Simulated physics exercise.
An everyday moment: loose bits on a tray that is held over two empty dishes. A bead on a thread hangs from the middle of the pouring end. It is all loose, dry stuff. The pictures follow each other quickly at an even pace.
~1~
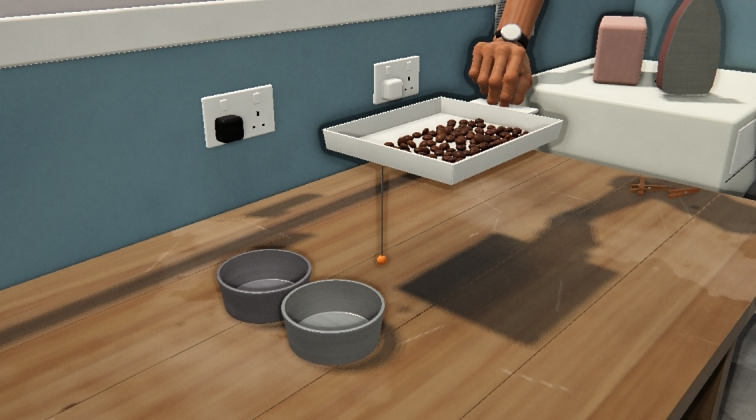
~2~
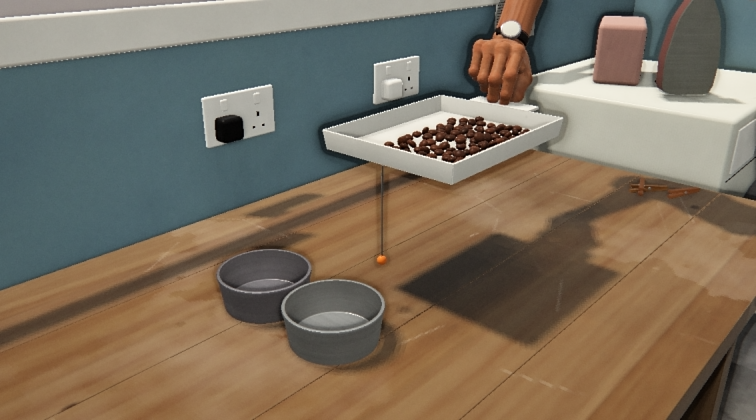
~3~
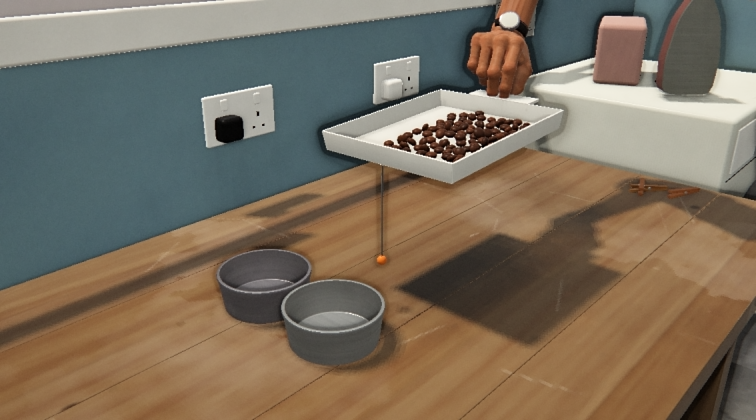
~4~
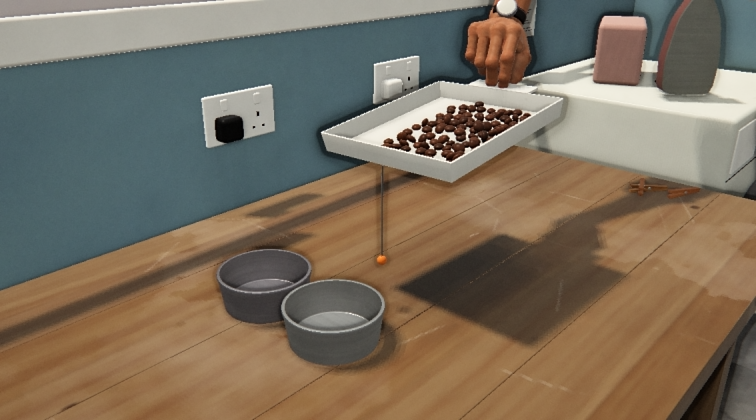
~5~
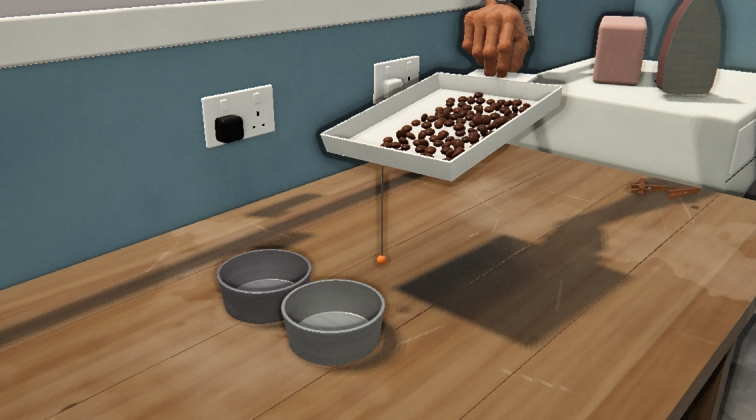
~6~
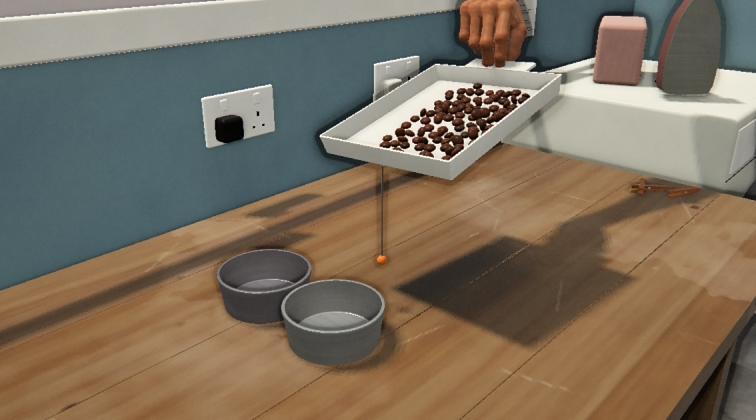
A hand slowly tilts a white tray of chocolate drops slightly above two empty dishes.
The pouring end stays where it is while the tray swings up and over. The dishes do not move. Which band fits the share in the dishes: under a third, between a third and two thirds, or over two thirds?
They take from one third to two thirds between them.
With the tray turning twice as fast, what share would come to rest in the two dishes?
It comes to 60 per cent or so.
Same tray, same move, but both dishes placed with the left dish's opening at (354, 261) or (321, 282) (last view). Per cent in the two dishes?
First some 30, then 70 per cent.
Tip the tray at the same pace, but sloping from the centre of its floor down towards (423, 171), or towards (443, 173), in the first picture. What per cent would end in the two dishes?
Near 10 % and 0 %.
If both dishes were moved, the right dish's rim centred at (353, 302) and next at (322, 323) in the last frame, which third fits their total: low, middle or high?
In turn: More than two thirds; less than a third.
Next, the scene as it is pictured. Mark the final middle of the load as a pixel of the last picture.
At about (316, 312).
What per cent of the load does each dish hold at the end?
Left dish near 20 in a hundred; right dish near 30.
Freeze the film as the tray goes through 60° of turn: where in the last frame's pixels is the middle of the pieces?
At about (390, 128).
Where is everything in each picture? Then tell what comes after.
The first picture shows corners of the pouring end at (327, 130) and (453, 163), level; middle of the load at (475, 142), flat chocolate drops; left dish at (229, 300); right dish at (297, 339); bead on its thread at (382, 260).
The second picture shows corners of the pouring end at (326, 130) and (453, 163), level; middle of the load at (475, 141).
The third picture shows corners of the pouring end at (326, 131) and (452, 162), tipped barely, lowest at the left corner; middle of the load at (475, 137).
The fourth picture shows corners of the pouring end at (325, 132) and (451, 161), tipped a little, lowest at the left corner; middle of the load at (474, 130).
The fifth picture shows corners of the pouring end at (324, 134) and (450, 161), tipped a little, lowest at the left corner; middle of the load at (474, 124).
The sixth picture shows corners of the pouring end at (323, 135) and (448, 160), tipped a little, lowest at the left corner; middle of the load at (473, 118); left dish at (229, 300); right dish at (297, 339).
Soon after the last picture, tray tipped steeply; nearly all on the tray; a stray few in the air.
A little later, tray tipped past a quarter turn; about half on the tray; a small part in the right dish; a stray few in the left dish; a small part outside both; about a quarter in the air.
Later still, tray tipped past a quarter turn; about a third in the right dish; about a quarter in the left dish; about half outside both.
At rest, tray tipped past a quarter turn; about a third in the right dish; about a quarter in the left dish; about half outside both.
